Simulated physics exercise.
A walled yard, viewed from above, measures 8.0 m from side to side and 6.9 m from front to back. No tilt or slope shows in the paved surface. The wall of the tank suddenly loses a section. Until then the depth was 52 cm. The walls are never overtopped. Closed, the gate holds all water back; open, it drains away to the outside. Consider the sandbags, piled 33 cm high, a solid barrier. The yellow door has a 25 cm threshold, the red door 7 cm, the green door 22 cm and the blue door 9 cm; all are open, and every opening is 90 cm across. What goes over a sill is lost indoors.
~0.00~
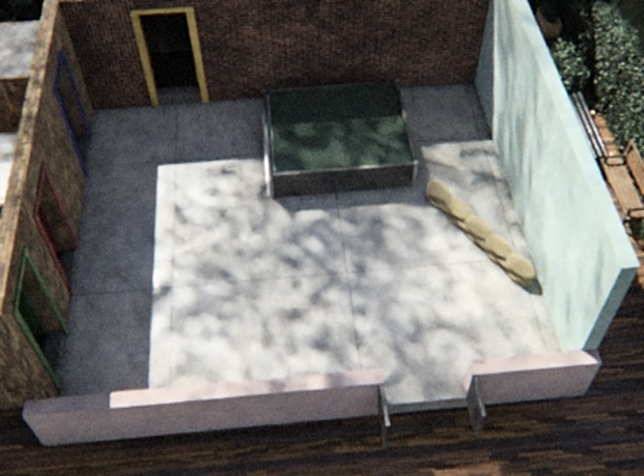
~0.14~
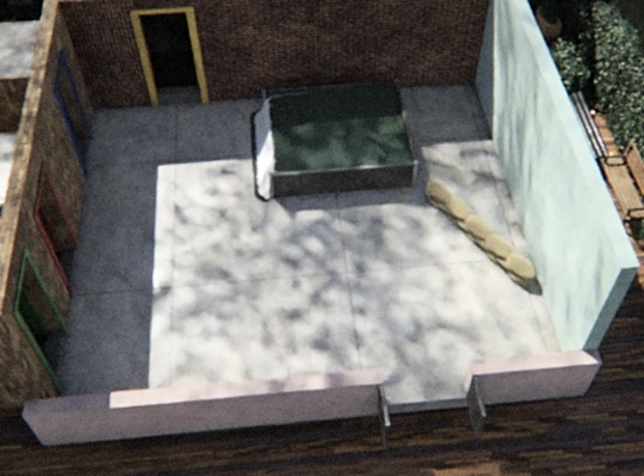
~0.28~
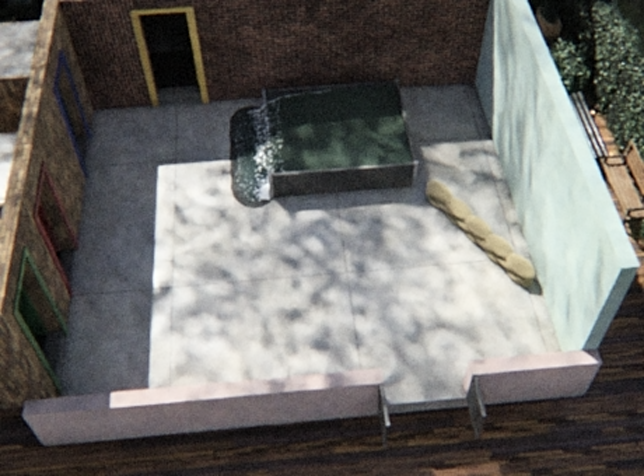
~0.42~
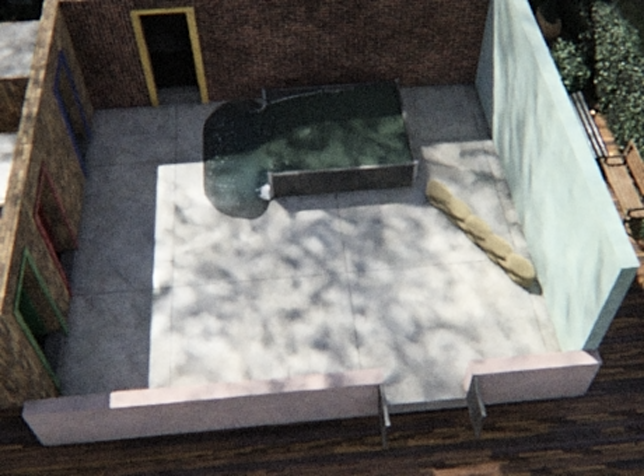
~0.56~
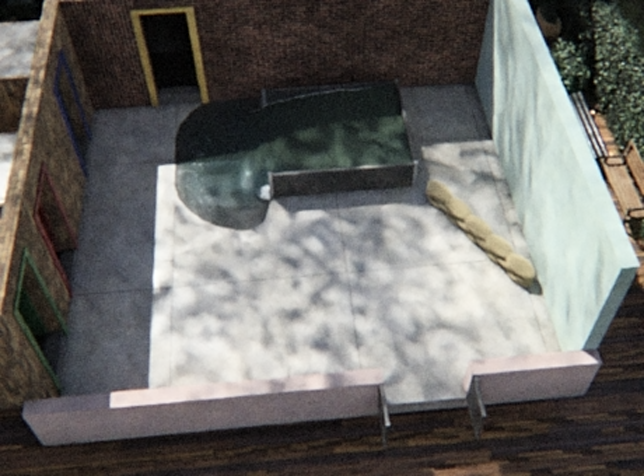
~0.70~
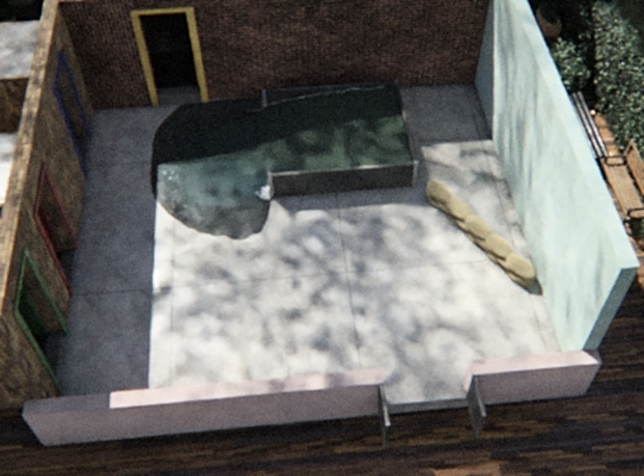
To begin with, a dark tank of water sits still against the brick back wall of a walled yard, sandbags lying to its right. Its left side opens and water pours out onto the pale floor, then spreads leftward and forward in a widening, rounded dark pool.
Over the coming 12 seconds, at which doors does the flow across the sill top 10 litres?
Door by door: The yellow door falls short, the red door tops it, the green door falls short, the blue door tops it.
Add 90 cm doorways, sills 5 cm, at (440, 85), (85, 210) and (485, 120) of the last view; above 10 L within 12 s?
Well, the first is on the low side, the second is on the high side, and the third is on the low side.
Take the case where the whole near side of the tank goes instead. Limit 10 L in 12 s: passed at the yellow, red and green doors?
Yellow: Within the limit; red: Within the limit; green: Within the limit.
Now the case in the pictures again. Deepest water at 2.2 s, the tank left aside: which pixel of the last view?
Close to (102, 117).
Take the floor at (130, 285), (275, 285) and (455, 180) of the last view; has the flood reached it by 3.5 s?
Soaked, untouched, untouched.
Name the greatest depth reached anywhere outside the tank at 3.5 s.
Up to near 30 cm.
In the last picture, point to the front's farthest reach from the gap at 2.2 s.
I'd put it near pixel (72, 293) of the last picture.
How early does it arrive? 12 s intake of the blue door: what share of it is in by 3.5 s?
About 65%.
After 1.4 s water covers 25 % of the floor and is deepest (24 cm) near (267, 183); yellow door 12 cm at the sill, 0 L in, red door not reached, green door not reached, blue door 15 cm at the sill, 6 L in.
After 2.2 s water covers 30 % of the floor and is deepest (35 cm) near (102, 117); yellow door 15 cm at the sill, 0 L in, red door 12 cm at the sill, 0 L in, green door not reached, blue door 28 cm at the sill, 84 L in.
After 3.5 s water covers 35 % of the floor and is deepest (30 cm) near (93, 118); yellow door 13 cm at the sill, 0 L in, red door 13 cm at the sill, 26 L in, green door 8 cm at the sill, 0 L in, blue door 28 cm at the sill, 243 L in.
After 7.0 s water covers 60 % of the floor and is deepest (16 cm) near (57, 420); yellow door 10 cm at the sill, 0 L in, red door 7 cm at the sill, 55 L in, green door 12 cm at the sill, 0 L in, blue door 10 cm at the sill, 381 L in.
After 12.0 s water covers 90 % of the floor and is deepest (11 cm) near (500, 379); yellow door 4 cm at the sill, 0 L in, red door 7 cm at the sill, 56 L in, green door 7 cm at the sill, 0 L in, blue door 5 cm at the sill, 383 L in.
